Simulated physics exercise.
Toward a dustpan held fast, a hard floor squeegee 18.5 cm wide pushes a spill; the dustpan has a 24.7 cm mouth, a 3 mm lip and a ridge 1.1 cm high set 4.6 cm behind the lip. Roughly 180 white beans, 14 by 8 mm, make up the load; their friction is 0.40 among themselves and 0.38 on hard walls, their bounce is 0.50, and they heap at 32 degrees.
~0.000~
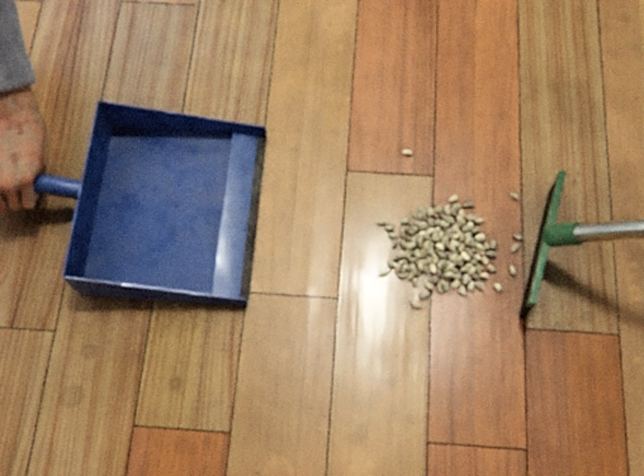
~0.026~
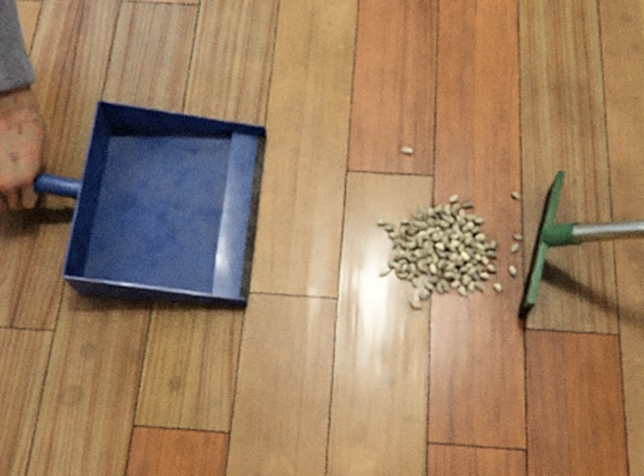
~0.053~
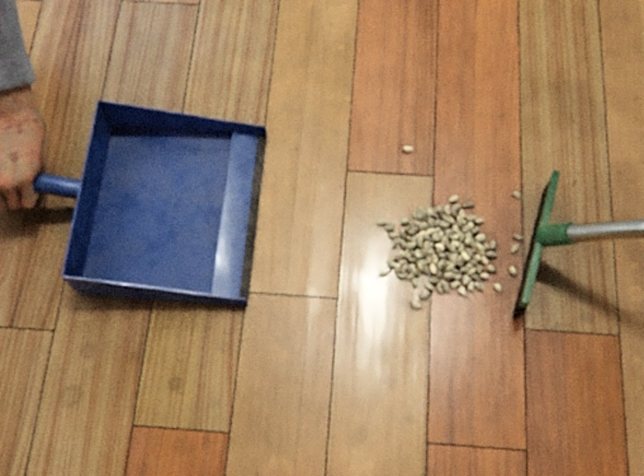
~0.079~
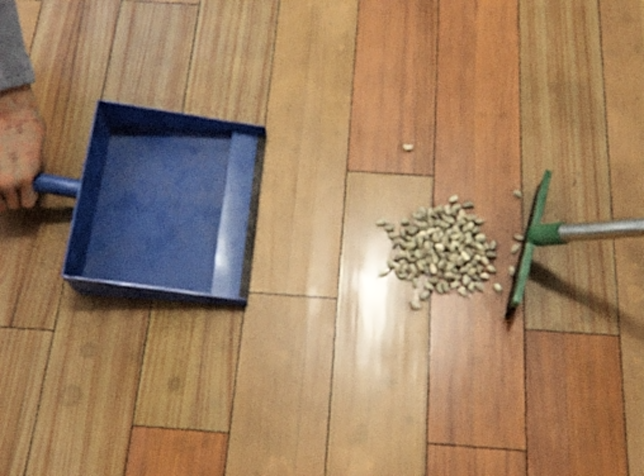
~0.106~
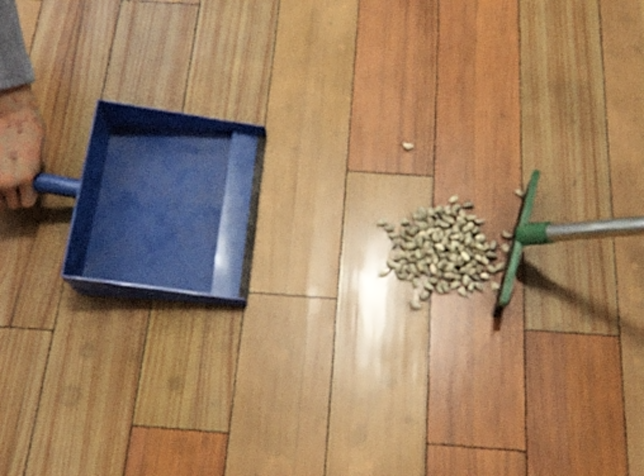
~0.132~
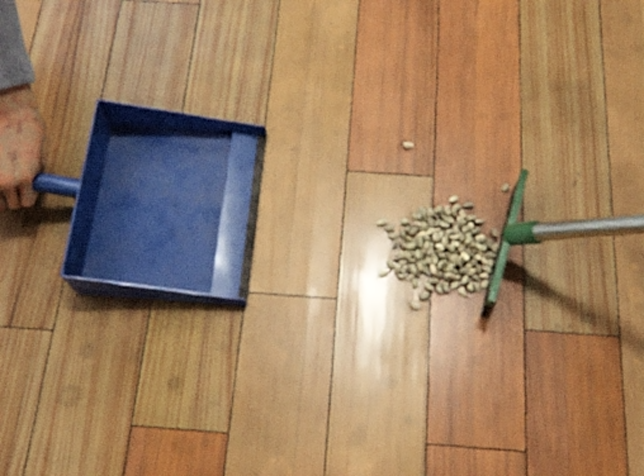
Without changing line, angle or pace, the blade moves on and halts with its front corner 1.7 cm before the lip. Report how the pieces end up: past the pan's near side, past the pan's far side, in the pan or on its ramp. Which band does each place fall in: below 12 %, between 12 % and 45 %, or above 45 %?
Past the pan's near side: I predict a minor share of the load. Past the pan's far side: I predict a minor share of the load. In the pan or on its ramp: I predict a mid-range share of the load.
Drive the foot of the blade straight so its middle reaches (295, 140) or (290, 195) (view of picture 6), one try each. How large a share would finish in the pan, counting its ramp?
The two tries give roughly 15 and 25 %.
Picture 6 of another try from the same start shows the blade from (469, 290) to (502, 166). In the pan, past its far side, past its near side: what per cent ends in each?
Pan: 30, far side: 10, near side: 5.
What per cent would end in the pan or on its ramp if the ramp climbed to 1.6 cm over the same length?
Close to 20 per cent then.
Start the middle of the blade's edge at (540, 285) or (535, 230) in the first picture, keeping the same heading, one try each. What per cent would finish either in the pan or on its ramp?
About 5 and 25 per cent.
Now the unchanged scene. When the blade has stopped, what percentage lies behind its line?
Roughly 10 percent of it.
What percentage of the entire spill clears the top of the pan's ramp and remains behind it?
Something like 0 per cent of the whole.
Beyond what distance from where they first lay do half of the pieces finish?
Roughly 24 cm.
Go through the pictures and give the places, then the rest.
Blade from (531, 303) to (560, 177), moved 0.0 cm, 0 of the pieces shifted so far; middle of the pieces at (440, 246); pan at (162, 211), in the first picture.
Blade from (529, 303) to (559, 177), moved 0.2 cm, 0 of the pieces shifted so far; middle of the pieces at (440, 246), in the second picture.
Blade from (524, 303) to (554, 177), moved 0.8 cm, 2 of the pieces shifted so far; middle of the pieces at (440, 246), in the third picture.
Blade from (516, 303) to (546, 177), moved 1.9 cm, 2 of the pieces shifted so far; middle of the pieces at (440, 246), in the fourth picture.
Blade from (503, 302) to (535, 177), moved 3.3 cm, 6 of the pieces shifted so far; middle of the pieces at (440, 246), in the fifth picture.
Blade from (491, 302) to (523, 176), moved 4.9 cm, 8 of the pieces shifted so far; middle of the pieces at (440, 247); pan at (161, 211). The blade's pace is about 0.59 m/s, in the sixth picture.
After 0.37 s, middle of the blade 18 cm from the lip; 0 % over the lip, far side 0 %, near side 0 %.
Then, at 0.53 s, middle of the blade 8 cm from the lip; 0 % over the lip, far side 0 %, near side 5 %.
After 0.81 s, middle of the blade 4 cm from the lip; 20 % over the lip, far side 5 %, near side 5 %.
In the end, at 2.2 s, near side 5 %, far side 5 %, pan 20 %, in front of the lip or behind the blade 70 %.
